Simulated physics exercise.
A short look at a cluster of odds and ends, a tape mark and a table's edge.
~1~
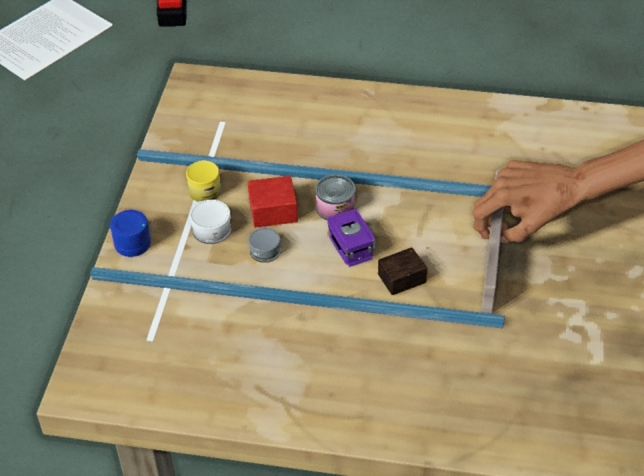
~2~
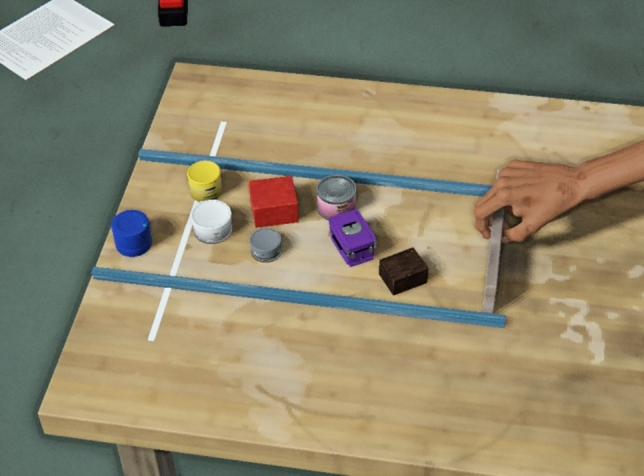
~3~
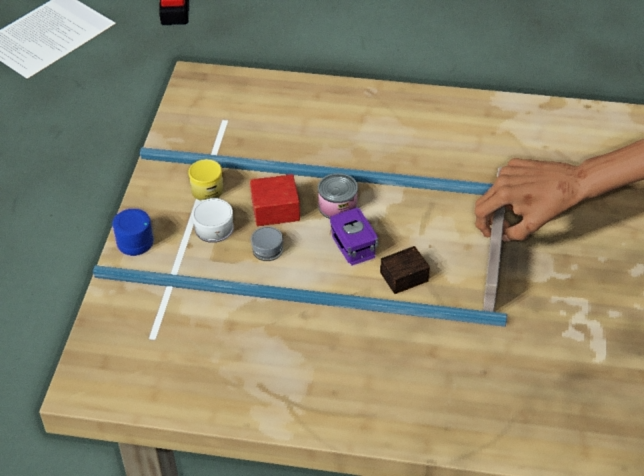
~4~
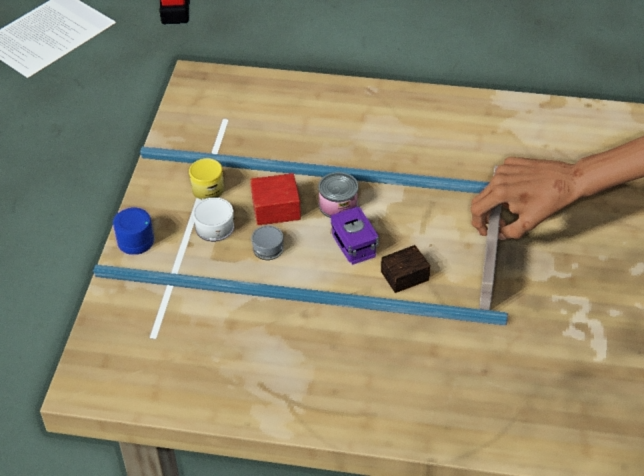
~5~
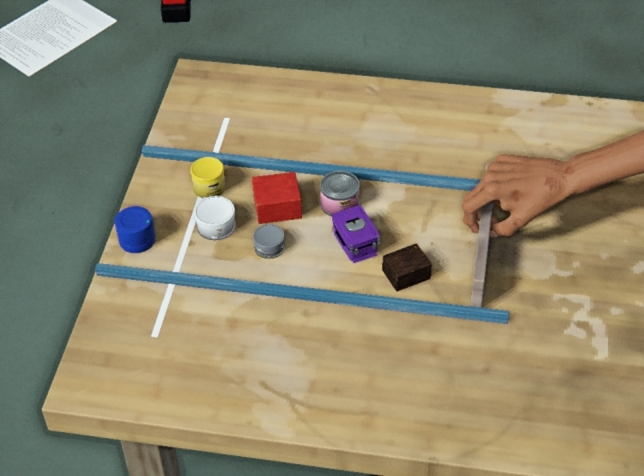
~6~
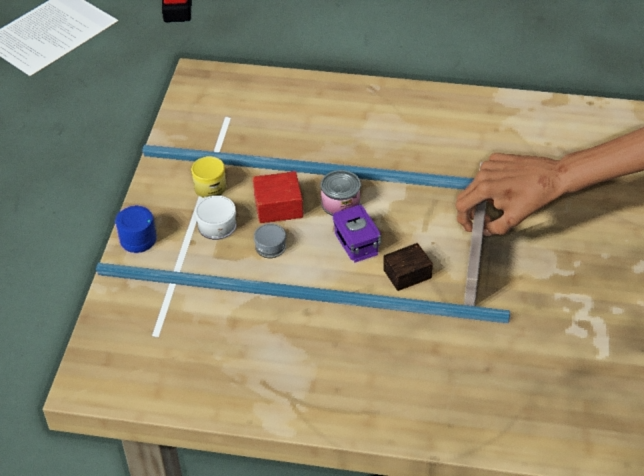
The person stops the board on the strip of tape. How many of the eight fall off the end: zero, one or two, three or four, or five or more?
Here the number that fall off is one or two.
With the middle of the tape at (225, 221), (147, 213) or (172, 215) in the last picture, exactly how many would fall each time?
Try by try, 0, 5 and 3.
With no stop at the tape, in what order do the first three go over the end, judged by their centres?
They are the white tin, then the blue lid, then the red block.
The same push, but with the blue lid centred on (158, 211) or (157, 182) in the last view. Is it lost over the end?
Place by place, it is lost; goes over.
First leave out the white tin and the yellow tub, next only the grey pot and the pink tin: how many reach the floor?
First 1, then 1.
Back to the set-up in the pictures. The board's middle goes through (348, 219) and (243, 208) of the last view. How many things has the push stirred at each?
The counts are 3 and 8.
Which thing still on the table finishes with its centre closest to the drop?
That is the blue lid.
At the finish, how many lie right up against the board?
That makes 3.
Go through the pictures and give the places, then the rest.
The first frame shows blue lid (131, 233); yellow tub (204, 182); white tin (211, 222); board (494, 241); tape (189, 222).
The second frame shows yellow tub (205, 182); purple case (352, 238).
The third frame shows white tin (213, 221); grey pot (267, 244).
The fourth frame shows blue lid (134, 231); red block (276, 199).
The fifth frame shows yellow tub (208, 179); board (484, 235).
The sixth frame shows blue lid (136, 229); yellow tub (209, 178); white tin (216, 218); board (478, 233); tape (195, 218).
Early on, none off yet; blue lid at rest near (136, 229); yellow tub at rest near (209, 178); white tin at rest near (216, 218).
A while later, none off yet; blue lid at rest near (136, 229); yellow tub travelled about its own width near (190, 174); white tin travelled about its own width near (190, 221).
Finally, the number that fall off is one or two; lost, white tin.
